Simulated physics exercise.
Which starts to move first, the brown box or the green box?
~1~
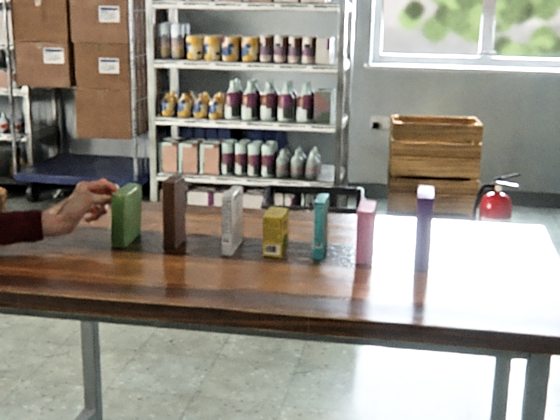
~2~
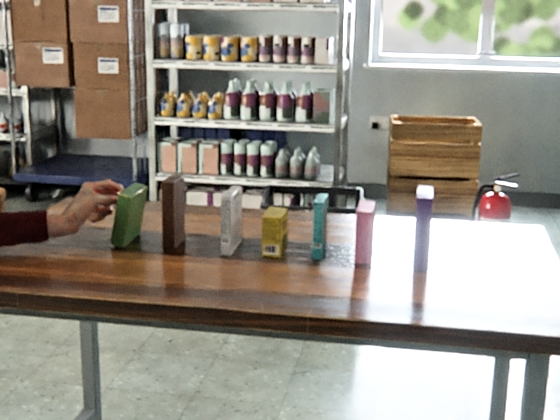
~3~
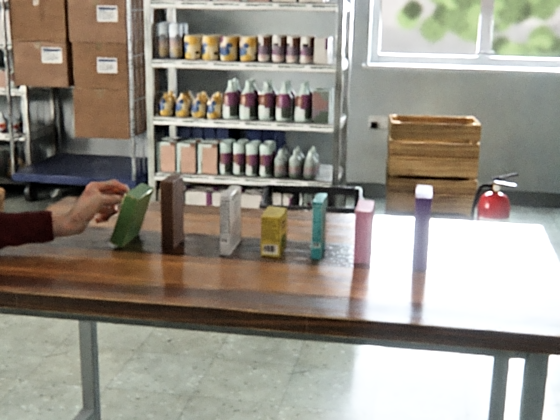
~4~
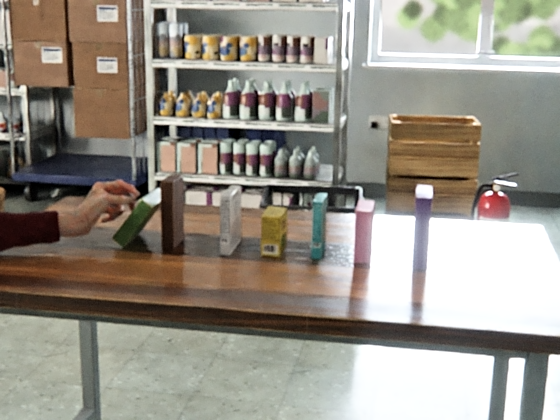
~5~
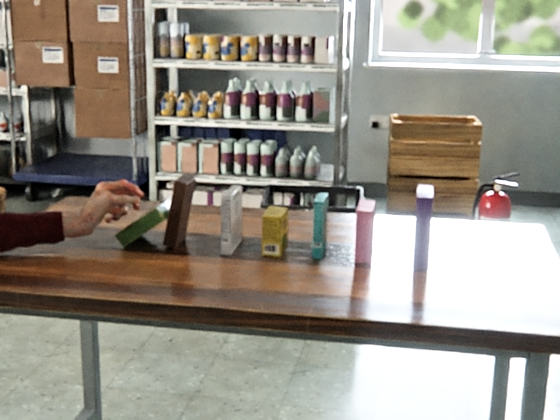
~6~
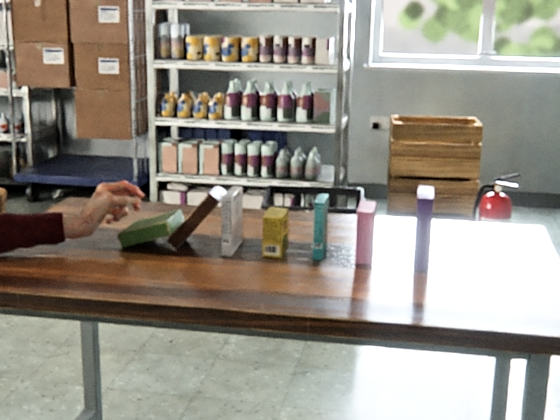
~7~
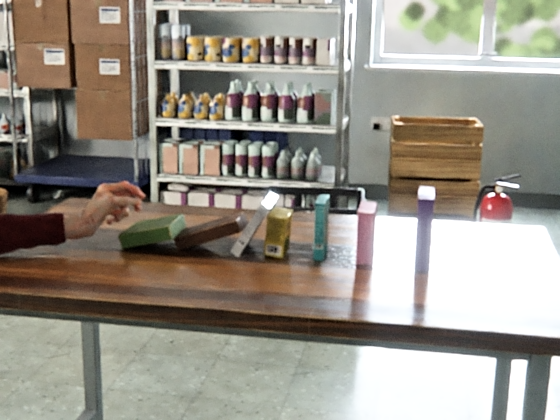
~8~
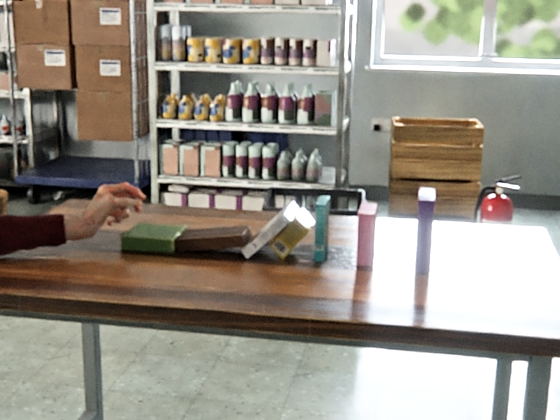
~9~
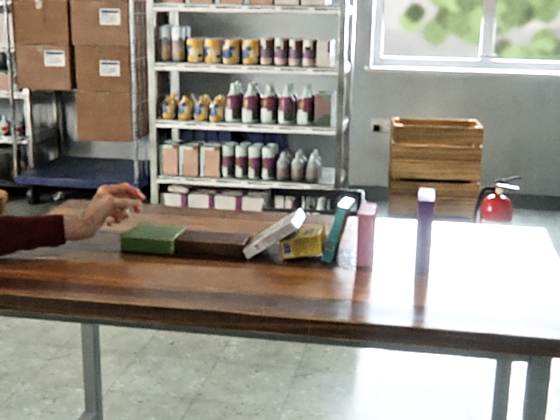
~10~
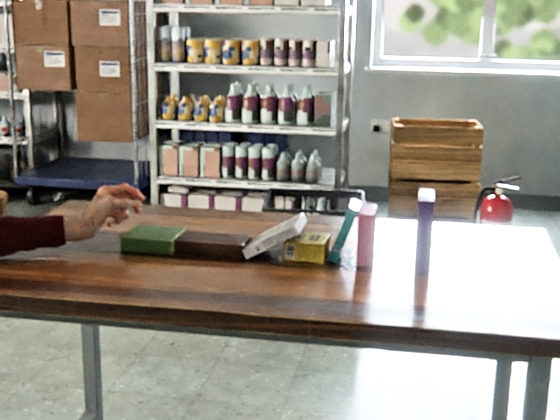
The green box starts to move first, tipping under the hand while the brown box is still upright. The brown box only begins to lean afterwards.
